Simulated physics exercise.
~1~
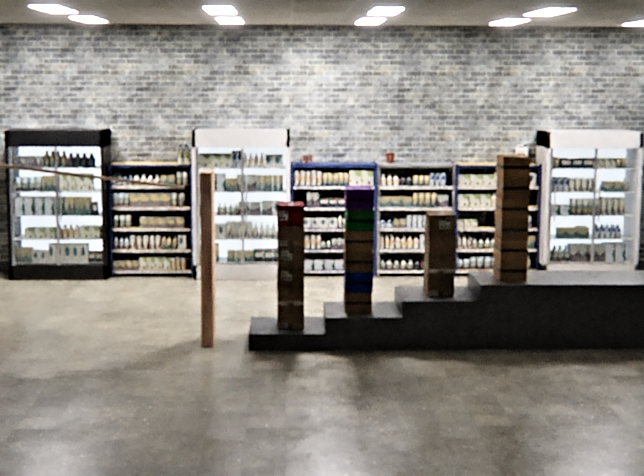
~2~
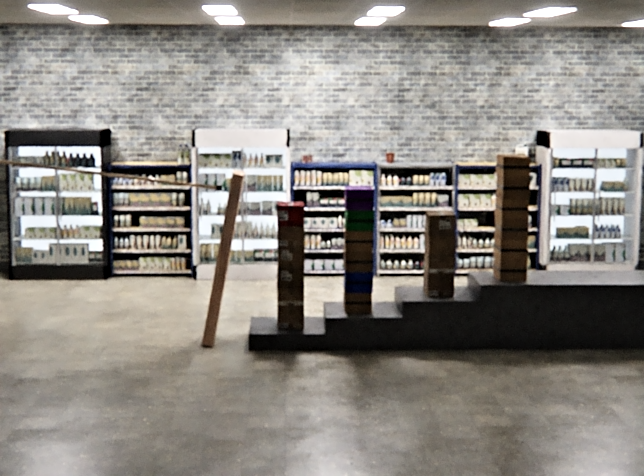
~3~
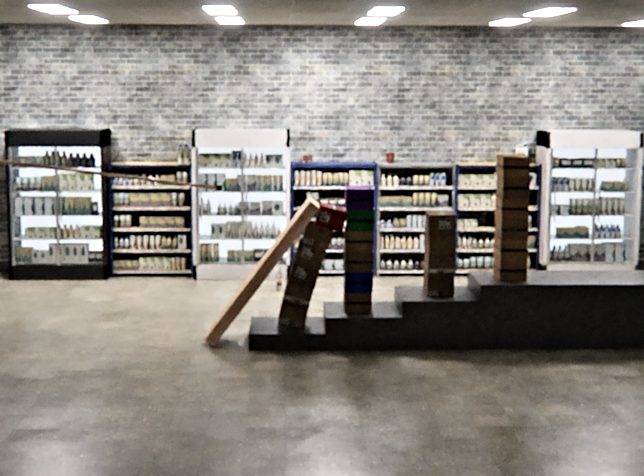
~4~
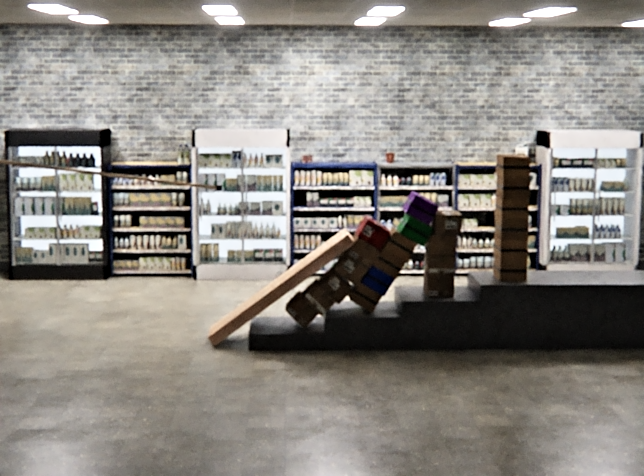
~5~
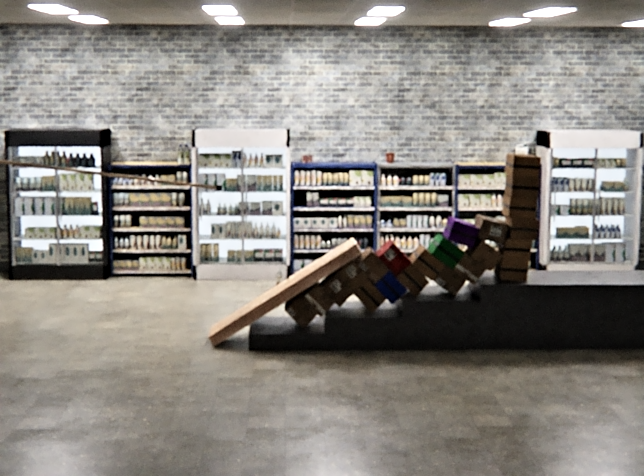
A wooden board standing before dark steps in a shop tipped to the right after a thin pole nudged it, knocking the nearest carton stack into the next ones, and the cartons slumped in a slanting heap against the last stack, which stayed upright.
